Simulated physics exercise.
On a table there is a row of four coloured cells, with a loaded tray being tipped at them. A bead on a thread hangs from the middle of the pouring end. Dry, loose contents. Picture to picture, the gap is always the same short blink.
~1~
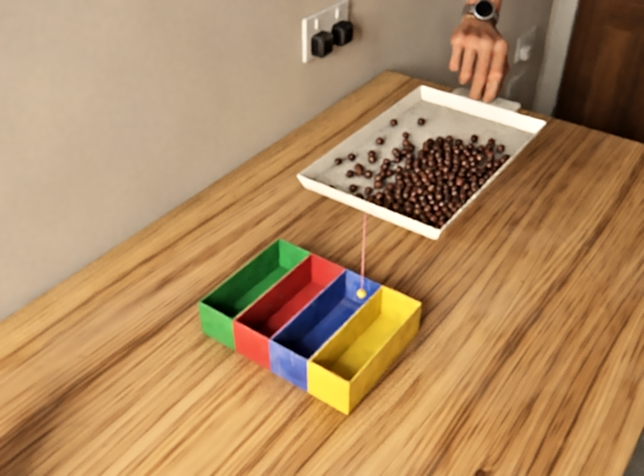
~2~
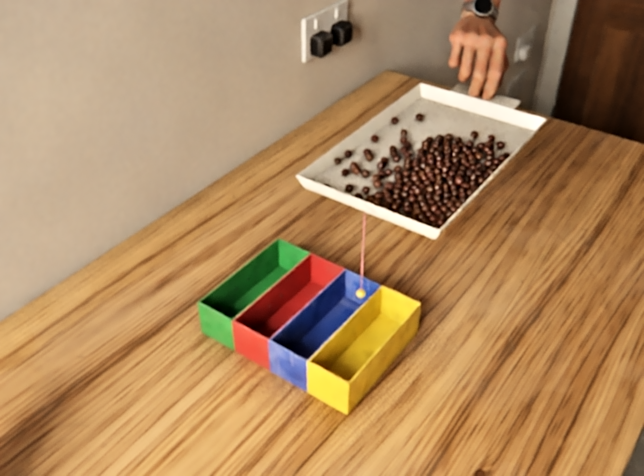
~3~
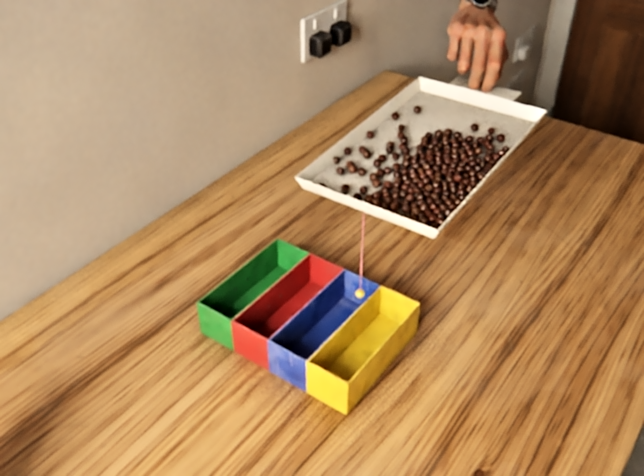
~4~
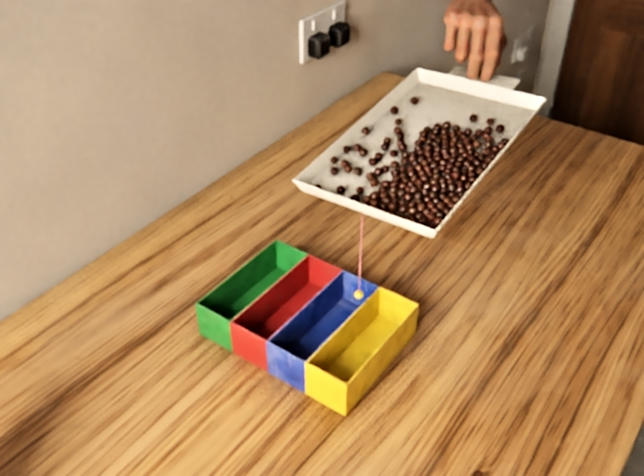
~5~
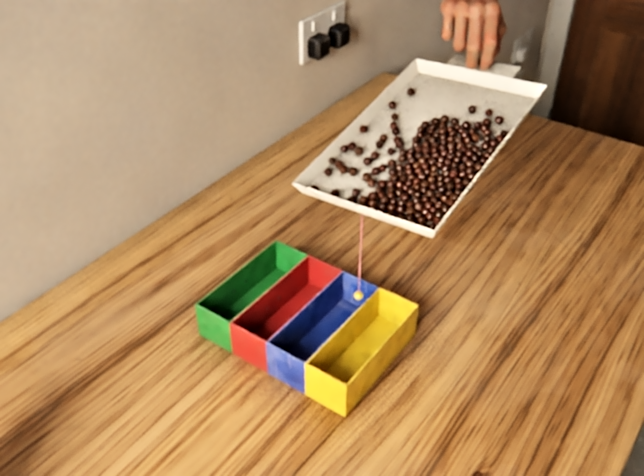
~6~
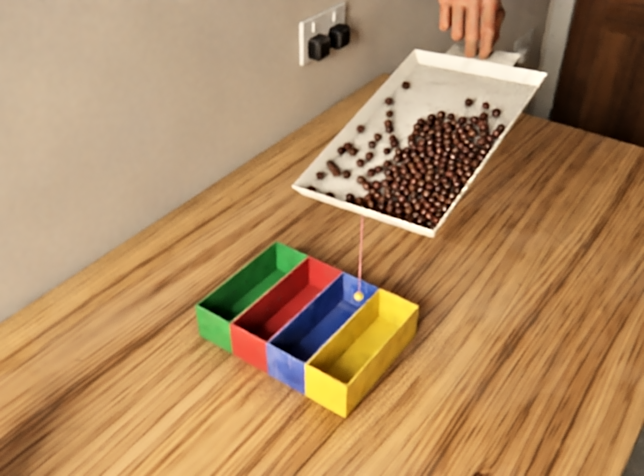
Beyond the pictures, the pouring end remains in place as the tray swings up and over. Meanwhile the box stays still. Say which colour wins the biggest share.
Red wins the biggest share.
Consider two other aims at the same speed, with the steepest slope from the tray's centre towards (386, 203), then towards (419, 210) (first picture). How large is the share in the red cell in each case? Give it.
In turn some 10 and 0 per cent.
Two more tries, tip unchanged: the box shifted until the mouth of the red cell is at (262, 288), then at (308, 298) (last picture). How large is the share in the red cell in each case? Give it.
Close to 30 in a hundred, then close to 40 in a hundred.
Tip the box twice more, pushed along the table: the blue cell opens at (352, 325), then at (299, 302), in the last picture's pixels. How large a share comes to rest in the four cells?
You'd see around 90 per cent and then around 90 per cent.
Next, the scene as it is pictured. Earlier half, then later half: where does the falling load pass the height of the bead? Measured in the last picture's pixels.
The opening half passes (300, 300), the closing half (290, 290).
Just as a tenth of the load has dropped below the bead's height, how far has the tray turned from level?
Angle reached: About 55°.
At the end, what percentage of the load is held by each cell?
Green cell: Around 10 percent; red cell: Around 50 percent; blue cell: Around 30 percent; yellow cell: Around 10 percent.
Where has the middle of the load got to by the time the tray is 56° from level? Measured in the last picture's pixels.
I'd mark it close to (333, 204).
Soon, tray tipped steeply; about two thirds on the tray; a small part in the red cell; a small part in the blue cell; a stray few in the green cell; a stray few in the yellow cell; about a quarter falling or outside the box.
A while on, tray tipped right over; a stray few on the tray; about half in the red cell; about a quarter in the blue cell; a small part in the green cell; a small part in the yellow cell; a small part falling or outside the box.
Towards the end, tray tipped past a quarter turn; about half in the red cell; about a quarter in the blue cell; a small part in the green cell; a small part in the yellow cell; a stray few falling or outside the box.
Finally, tray tipped past a quarter turn; about half in the red cell; about a quarter in the blue cell; a small part in the green cell; a small part in the yellow cell; a stray few outside the box.
